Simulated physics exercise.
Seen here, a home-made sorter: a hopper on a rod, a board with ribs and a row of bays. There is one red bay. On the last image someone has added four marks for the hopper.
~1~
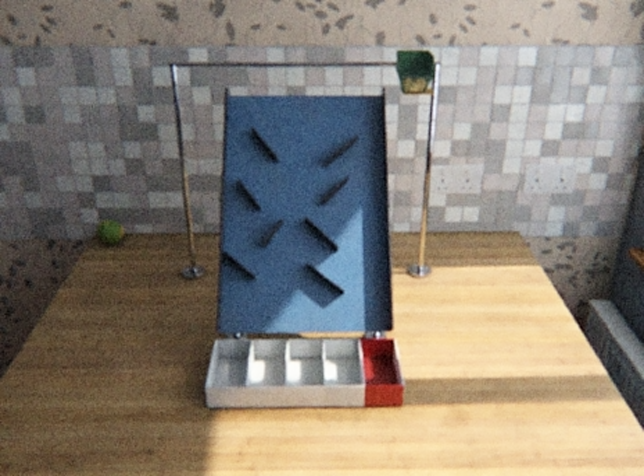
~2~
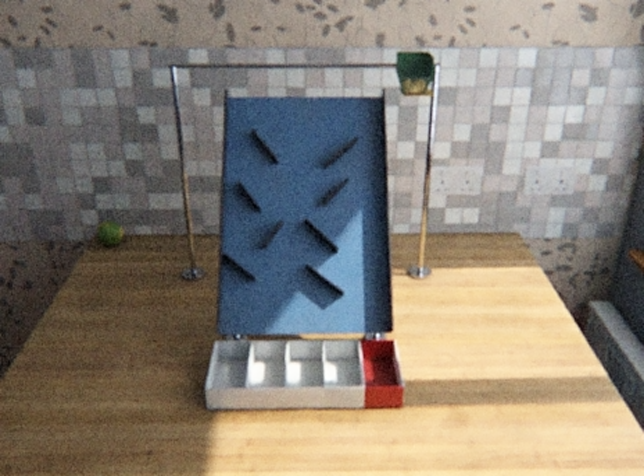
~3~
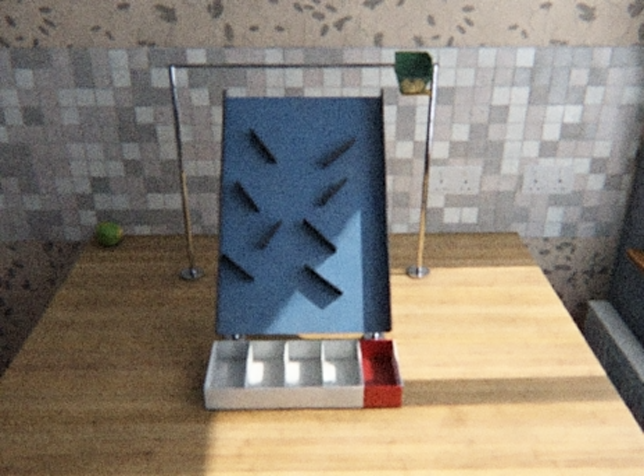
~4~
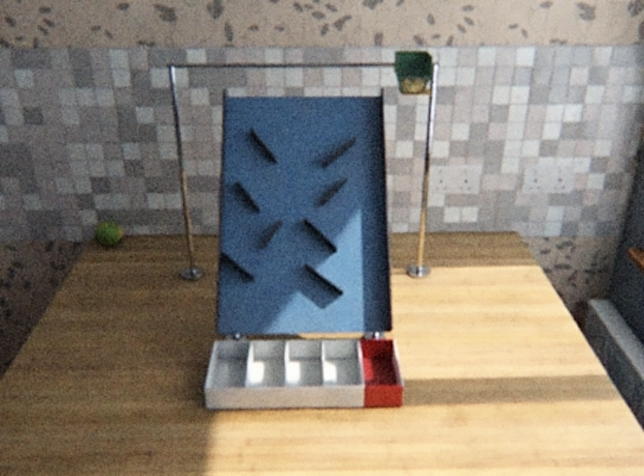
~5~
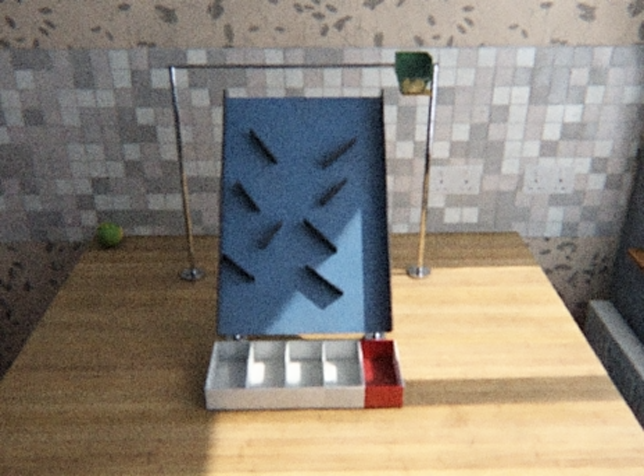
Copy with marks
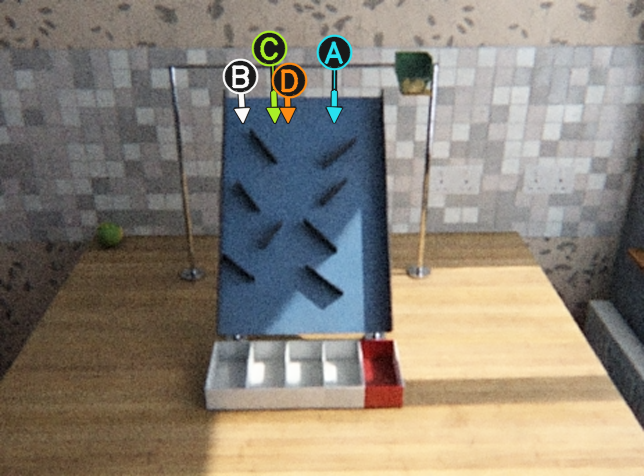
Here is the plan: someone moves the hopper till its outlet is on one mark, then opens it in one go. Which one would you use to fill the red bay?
Use mark C.
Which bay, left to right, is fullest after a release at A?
The second.
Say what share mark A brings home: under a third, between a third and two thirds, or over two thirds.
Under a third.
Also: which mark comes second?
The answer is D.
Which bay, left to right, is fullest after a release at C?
The fifth.
On the marked copy, mark A meets the board at (334, 117); mark B meets the board at (242, 117); mark C meets the board at (274, 117); mark D meets the board at (288, 117).
If A is chosen, a small part in the red bay, most in other bays, a small part outside the box.
If B is chosen, a small part in the red bay, most in other bays, a stray few held on the board.
If C is chosen, about half in the red bay, about a third in other bays.
If D is chosen, about a third in the red bay, about two thirds in other bays, a stray few outside the box.
